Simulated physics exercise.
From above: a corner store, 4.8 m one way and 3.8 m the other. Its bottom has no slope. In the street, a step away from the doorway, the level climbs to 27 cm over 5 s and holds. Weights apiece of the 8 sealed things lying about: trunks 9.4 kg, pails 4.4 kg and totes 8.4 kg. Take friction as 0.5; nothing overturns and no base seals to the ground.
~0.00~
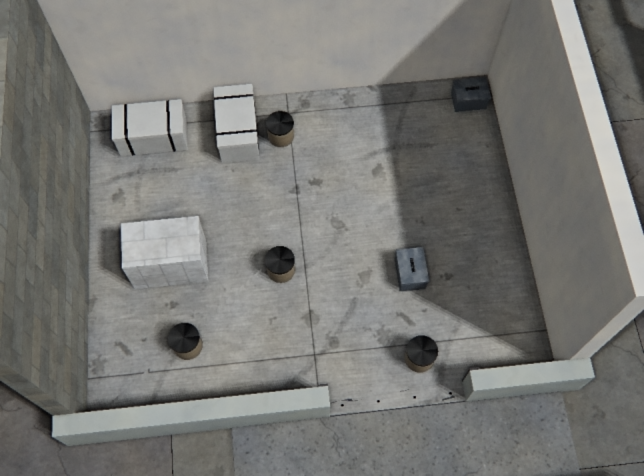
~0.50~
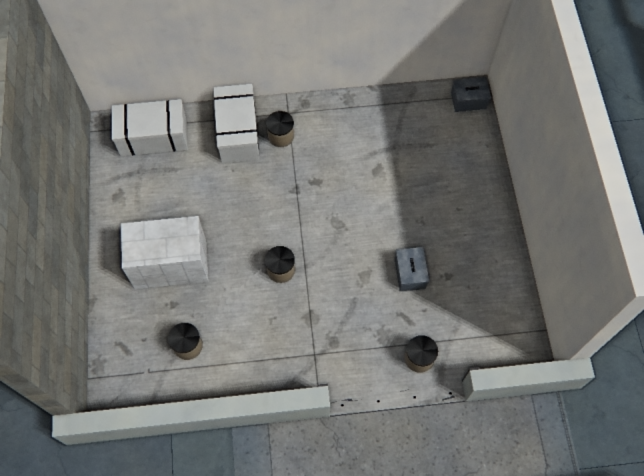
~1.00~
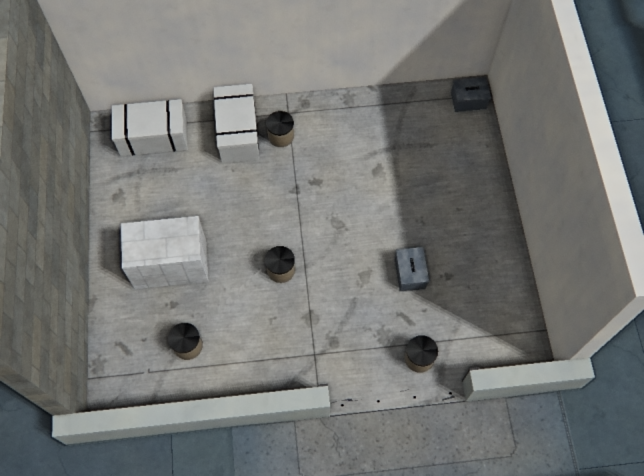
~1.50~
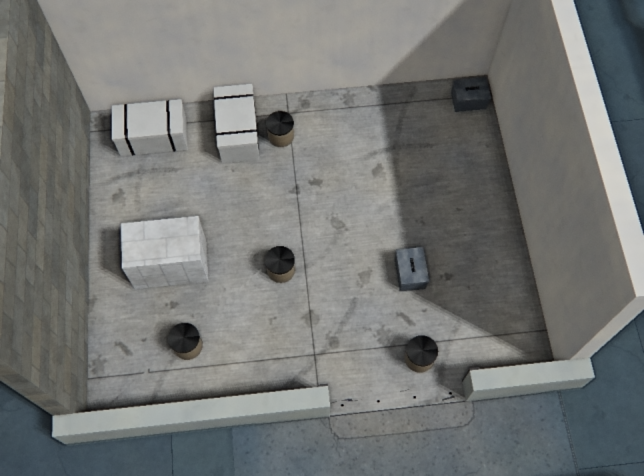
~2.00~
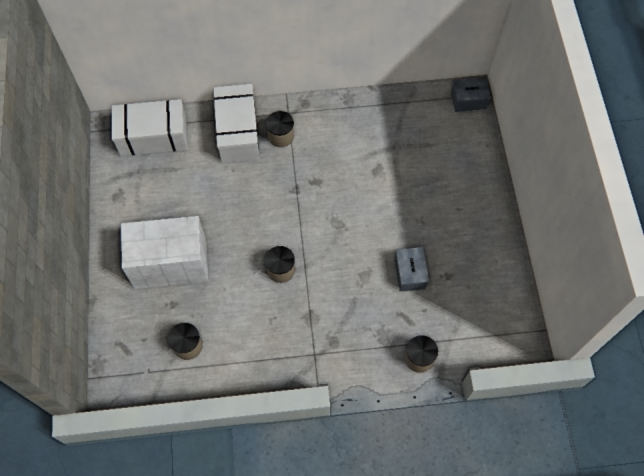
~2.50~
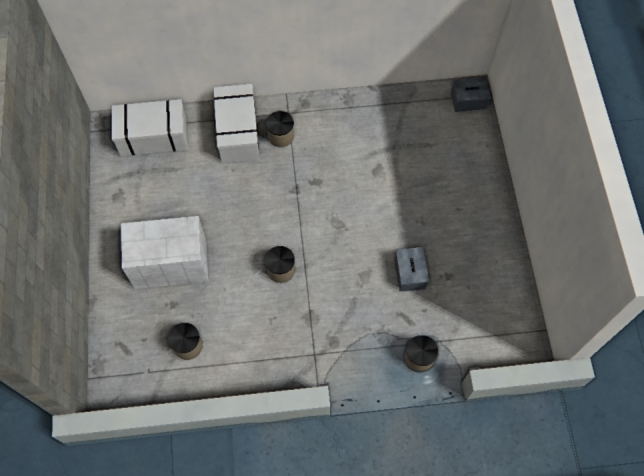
Water spreads across the street outside the walled room, then creeps in through the doorway.
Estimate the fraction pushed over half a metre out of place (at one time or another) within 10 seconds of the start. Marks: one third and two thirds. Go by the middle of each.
That comes to two thirds or more.
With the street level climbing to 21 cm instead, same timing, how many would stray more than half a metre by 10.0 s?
Then 6.
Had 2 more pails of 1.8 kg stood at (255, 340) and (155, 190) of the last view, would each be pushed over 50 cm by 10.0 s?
In turn: Short of it, past it.
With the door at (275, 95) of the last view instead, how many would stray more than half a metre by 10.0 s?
In that case 6 of them.
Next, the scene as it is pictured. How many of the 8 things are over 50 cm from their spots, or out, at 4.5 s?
I count 1.
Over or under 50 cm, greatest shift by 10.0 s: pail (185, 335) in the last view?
It is short of it.
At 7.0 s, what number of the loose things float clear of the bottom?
I count 5.
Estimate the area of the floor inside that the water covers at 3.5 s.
Roughly 2.5 m2.
After 3.5 s 1 of 8 are over 50 cm from their spots; 0 afloat.
After 4.5 s 1 of 8 are over 50 cm from their spots; 0 afloat.
After 7.0 s 4 of 8 are over 50 cm from their spots; 5 afloat.
After 10.0 s 7 of 8 are over 50 cm from their spots, and 7 have been at some point; 7 afloat.
